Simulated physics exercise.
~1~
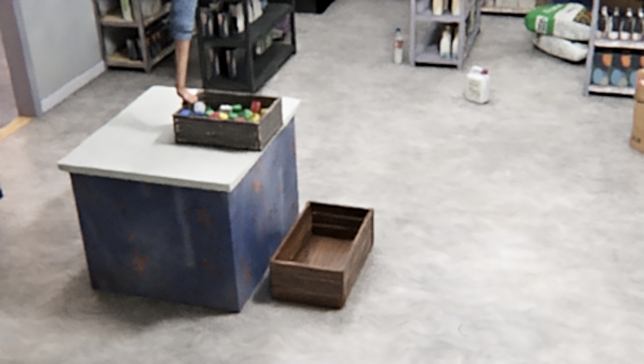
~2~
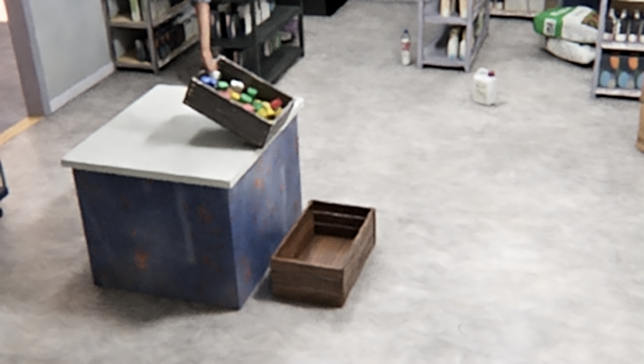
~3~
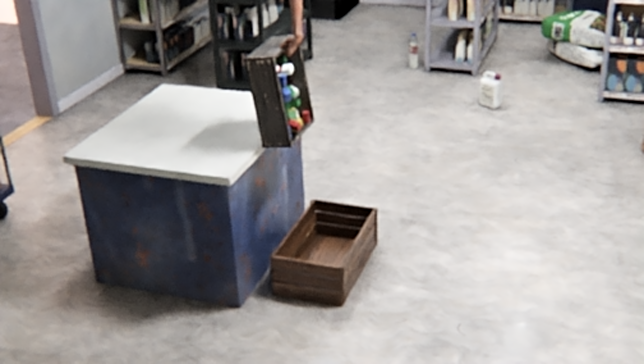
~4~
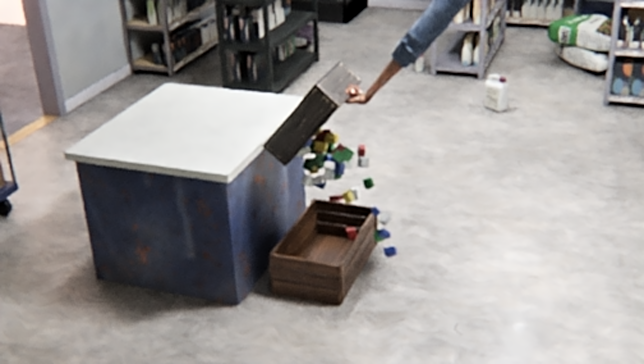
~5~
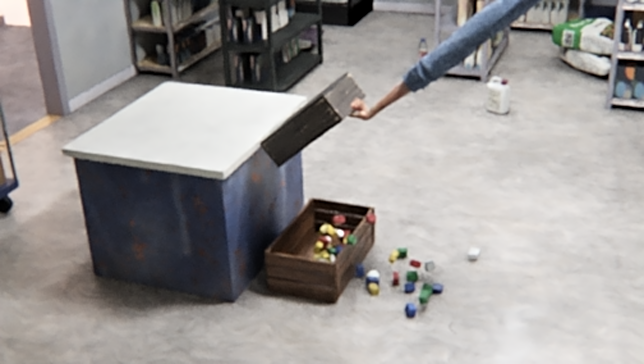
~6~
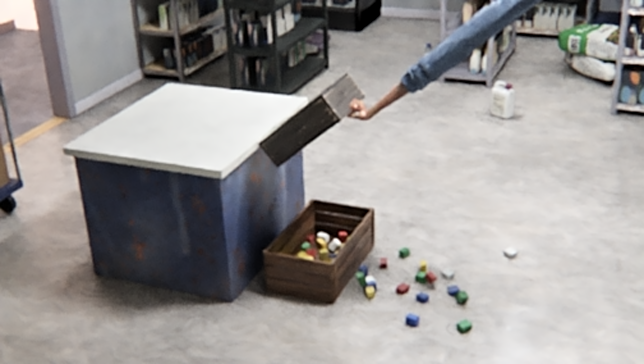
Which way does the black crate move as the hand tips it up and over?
The black crate moves to the right, over the edge of the bench.
